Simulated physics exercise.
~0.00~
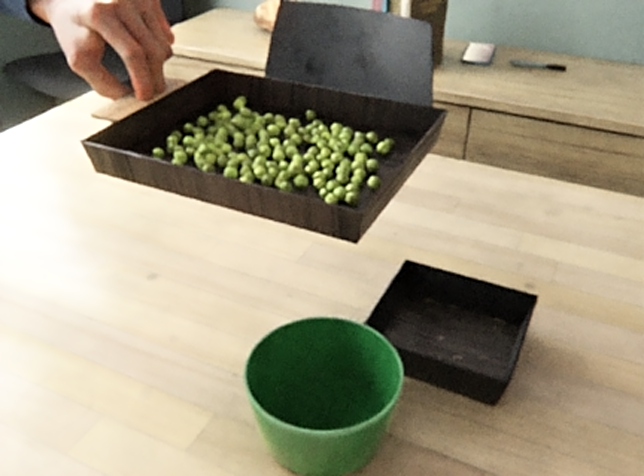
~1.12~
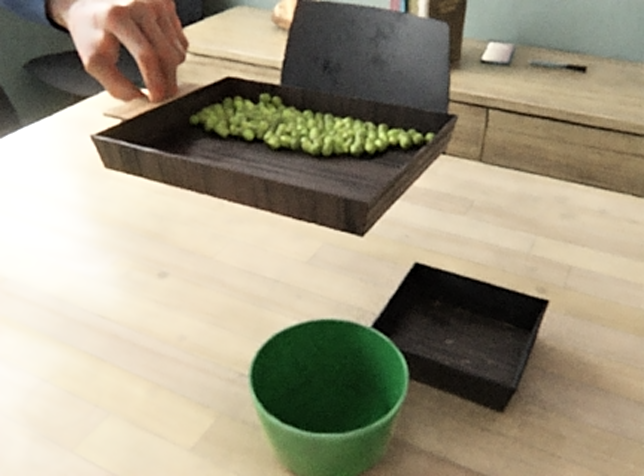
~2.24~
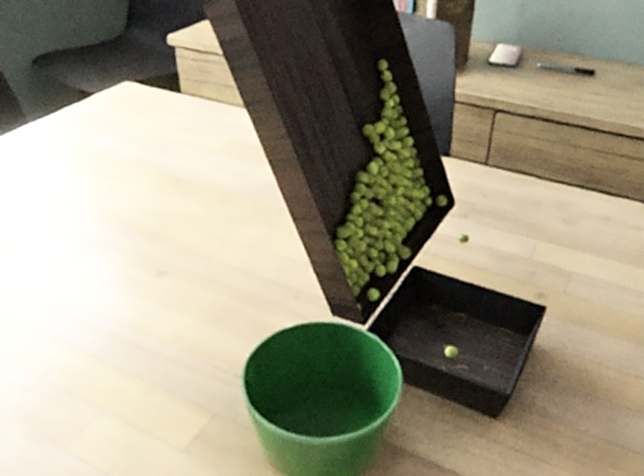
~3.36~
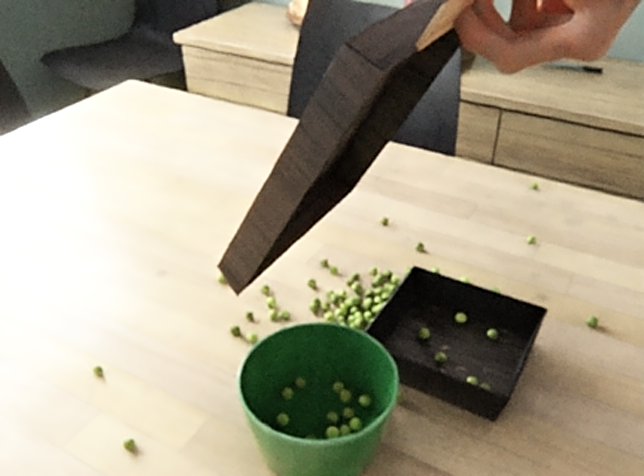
On a pale wooden table, seen from slightly above with a dark chair and a wooden sideboard behind, a green dish stands in front with a small square black tin to its right. A hand holds a dark tray of green peas above them at the upper left. The peas gather along the tray's far side, then the tray tips steeply with its low side to the right, and a few peas drop out. It turns over further and empties. Most of the peas end up scattered on the table, mainly behind the dish, with some in the dish and a few in the tin.
